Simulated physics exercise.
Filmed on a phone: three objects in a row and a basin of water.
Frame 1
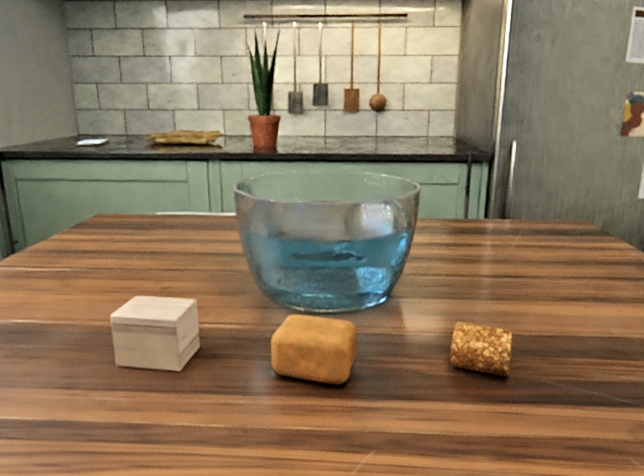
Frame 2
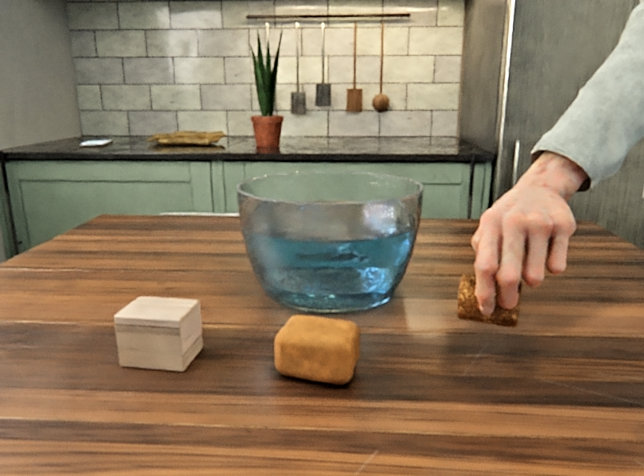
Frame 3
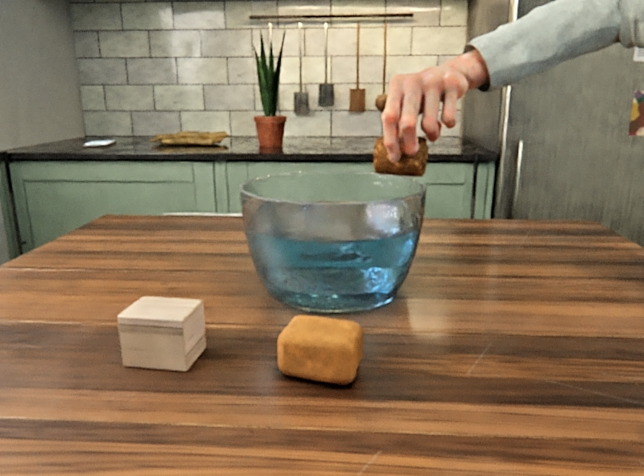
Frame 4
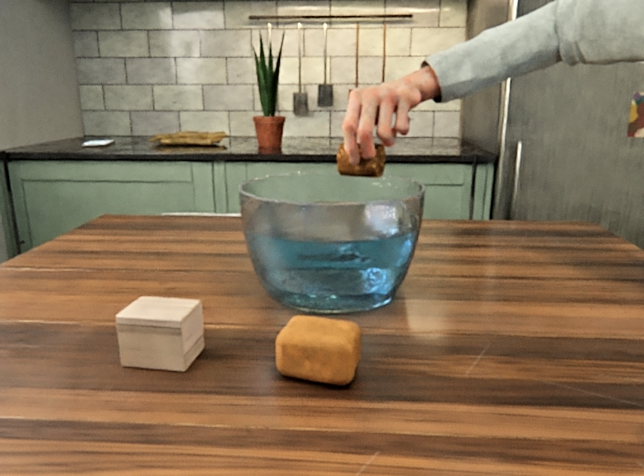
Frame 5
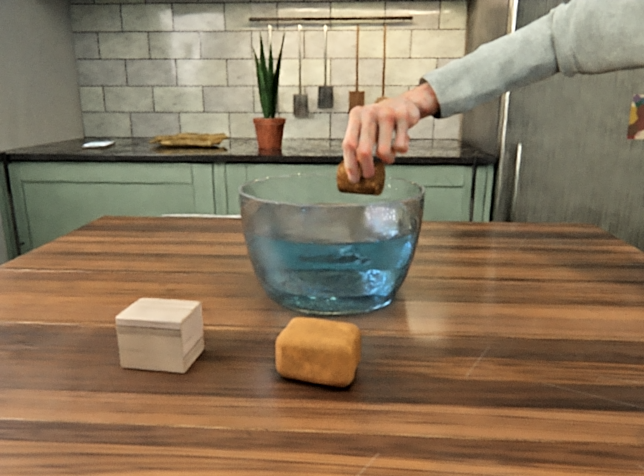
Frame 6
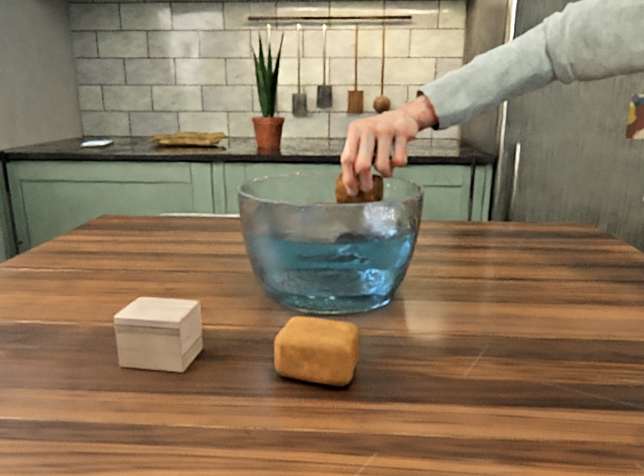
The video shows a wooden block, a bread roll and a cork in front of a glass bowl of blue water; a hand picks up the cork, carries it left over the bowl and lowers it inside the rim.
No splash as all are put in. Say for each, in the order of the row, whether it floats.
The one on the left keeps up, the one in the middle keeps up, the one on the right keeps up.
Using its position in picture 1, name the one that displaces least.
The right-hand item.
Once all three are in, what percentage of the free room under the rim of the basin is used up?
I make it 10 per cent.
Soon after, the cork floats.
Later, the bread roll floats.
In the end, the wooden block floats; afloat, wooden block, bread roll and cork.
